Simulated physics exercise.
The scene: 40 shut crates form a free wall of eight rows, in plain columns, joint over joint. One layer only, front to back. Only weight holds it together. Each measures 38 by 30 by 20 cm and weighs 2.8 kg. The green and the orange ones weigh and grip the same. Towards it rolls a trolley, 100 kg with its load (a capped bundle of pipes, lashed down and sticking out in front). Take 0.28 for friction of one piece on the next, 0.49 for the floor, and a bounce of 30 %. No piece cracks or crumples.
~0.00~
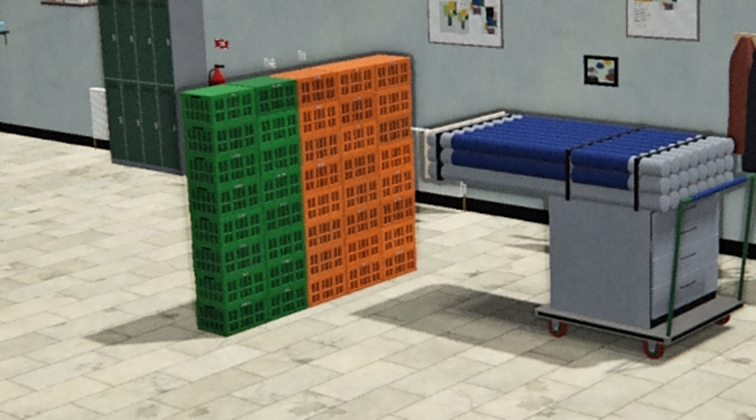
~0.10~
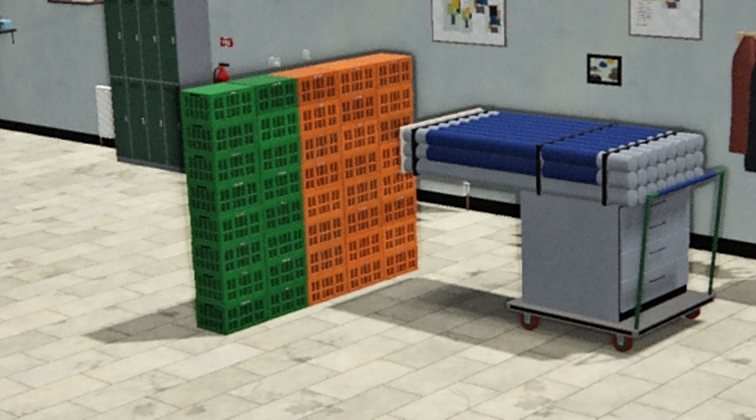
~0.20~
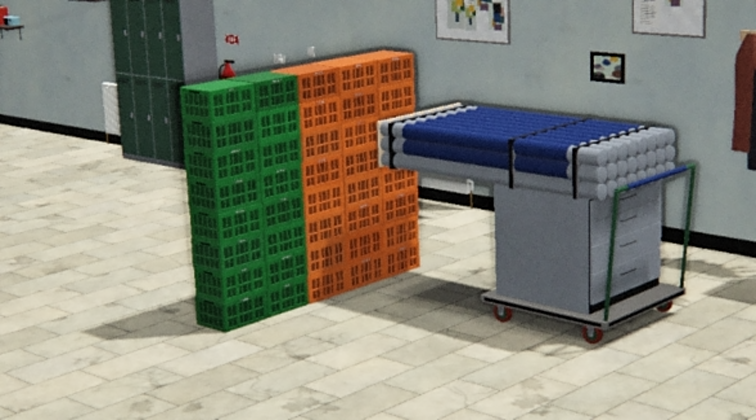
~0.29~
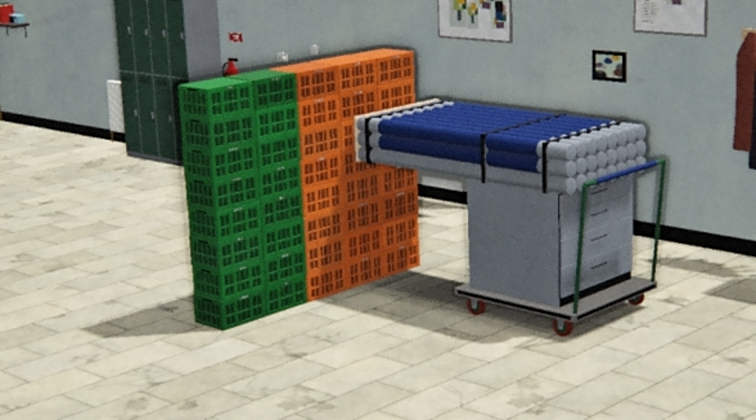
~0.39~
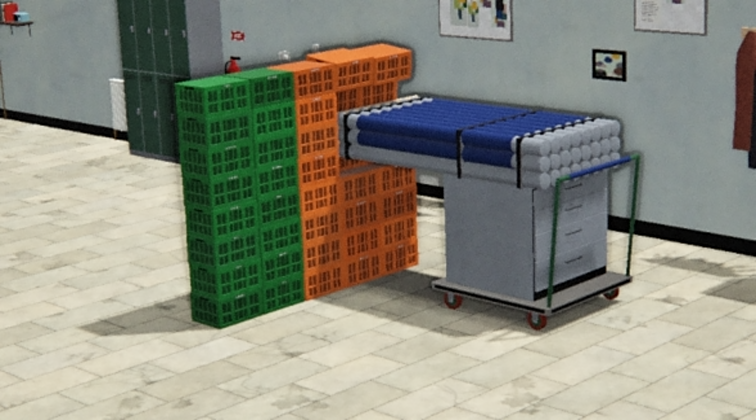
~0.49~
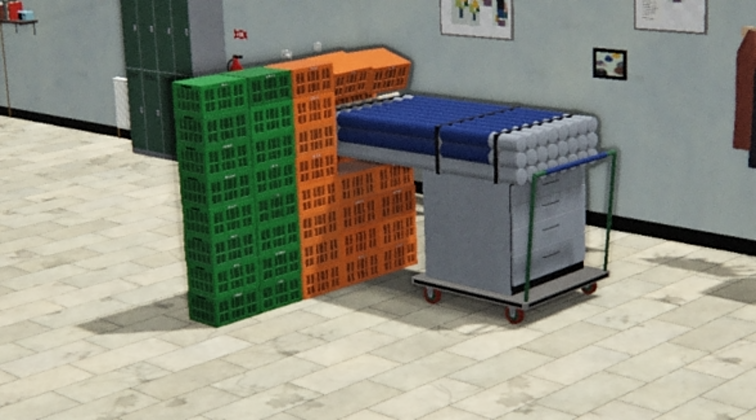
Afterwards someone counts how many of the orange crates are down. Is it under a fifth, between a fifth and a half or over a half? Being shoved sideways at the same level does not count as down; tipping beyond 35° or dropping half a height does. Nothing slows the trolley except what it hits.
Ending down: From a fifth to a half.
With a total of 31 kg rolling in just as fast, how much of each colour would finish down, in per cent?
Then orange 30, green 0 per cent.
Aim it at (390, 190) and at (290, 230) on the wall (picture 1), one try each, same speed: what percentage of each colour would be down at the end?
Orange 50 then 20, green 0 then 70 per cent.
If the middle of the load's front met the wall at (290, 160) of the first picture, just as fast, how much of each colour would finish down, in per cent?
In that case orange 20, green 50 per cent.
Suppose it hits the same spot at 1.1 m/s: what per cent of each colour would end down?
Then orange 50, green 0 per cent.
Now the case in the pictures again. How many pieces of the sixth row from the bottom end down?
The count is 2.
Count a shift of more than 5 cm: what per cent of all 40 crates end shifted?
Shifted: 40 per cent.
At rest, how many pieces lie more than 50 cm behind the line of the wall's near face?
Some 16 pieces.
After 0.66 s, load 60 cm past the wall's line, still rolling; 8 of the 24 orange crates down (8 of 40 in all colours); top orange crate unmoved.
After 0.98 s, load 1.09 m past the wall's line, still rolling; 8 of the 24 orange crates down (8 of 40 in all colours); top orange crate unmoved.
After 1.34 s, load 1.43 m past the wall's line, still rolling; 8 of the 24 orange crates down (8 of 40 in all colours); top orange crate unmoved.
After 2.20 s, load 1.61 m past the wall's line, still rolling; 10 of the 24 orange crates down (10 of 40 in all colours); top orange crate unmoved.
At rest (3.6 s), load 1.54 m past the wall's line, stopped; 10 of the 24 orange crates down (10 of 40 in all colours); top orange crate unmoved; top green crate unmoved. That is 42 per cent. As the last picture would show them, middles, top orange crate near (299, 79), top green crate near (256, 87).
